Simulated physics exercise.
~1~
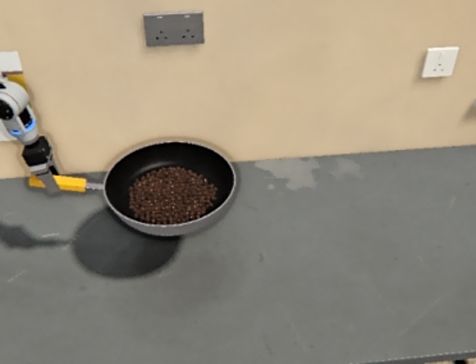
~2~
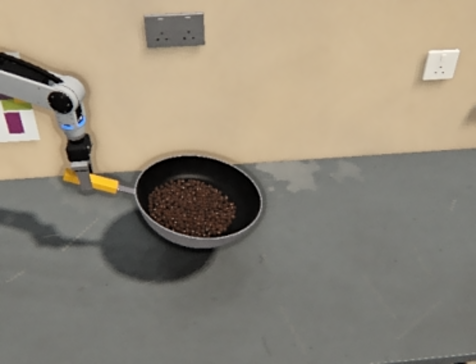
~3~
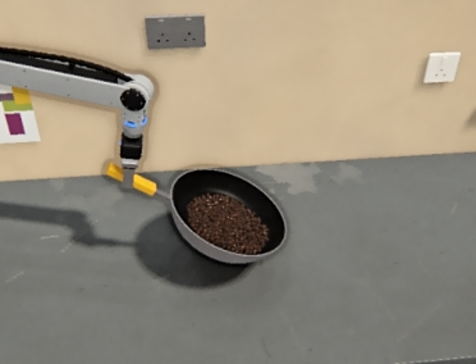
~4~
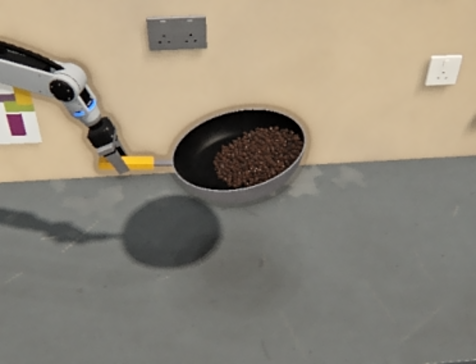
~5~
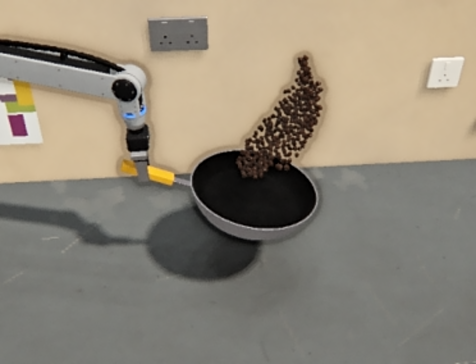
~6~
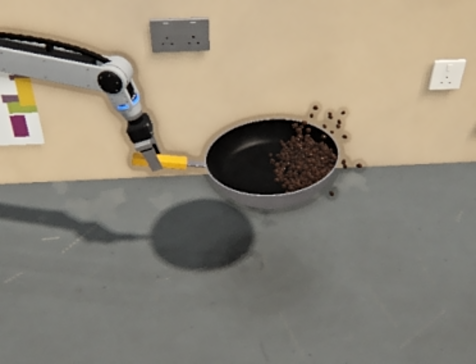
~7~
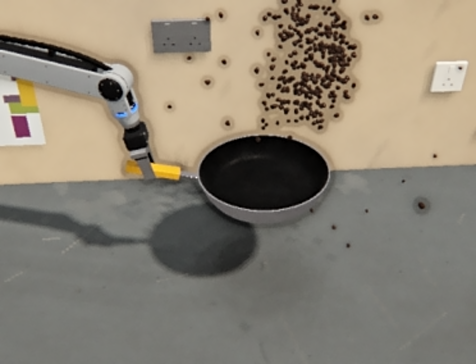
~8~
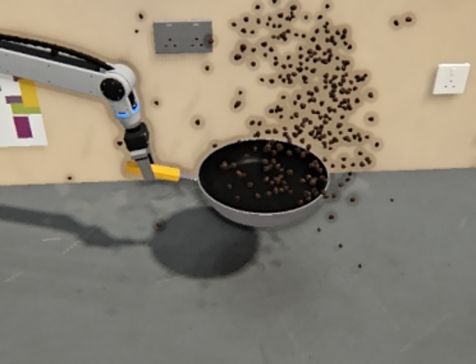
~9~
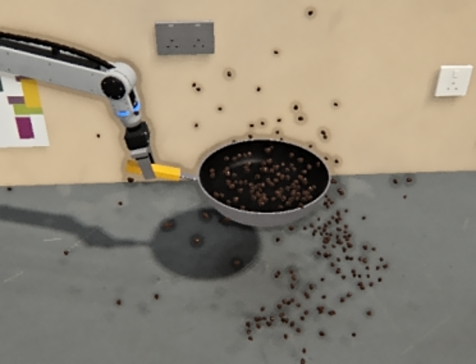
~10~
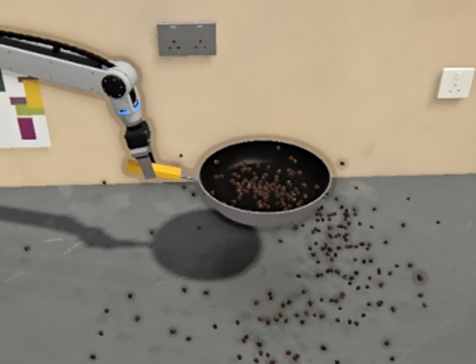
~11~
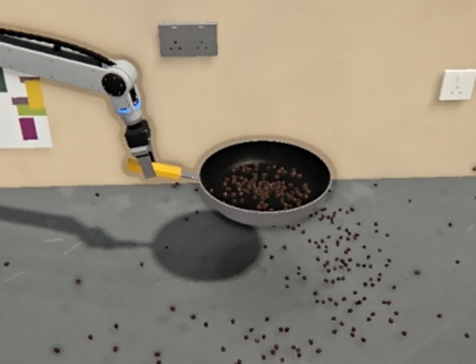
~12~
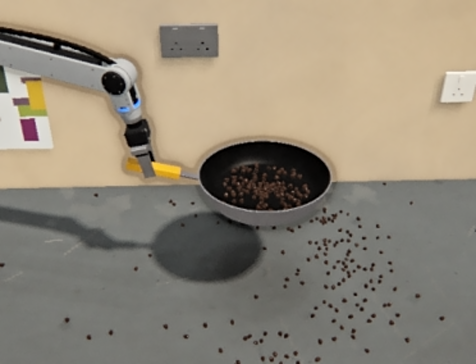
At the start, a robot arm on the left grips the yellow handle of a dark frying pan holding a heap of brown beans above a grey table. The arm carries the pan to the right, tips it, then lifts it, and the beans slide toward the far side. It dips the pan and the beans fly up in a tall plume, then many meet the pan again as it rises. A second toss scatters them widely against the wall. Some drop back into the pan while many rain onto the table, where they lie strewn as the arm holds still.
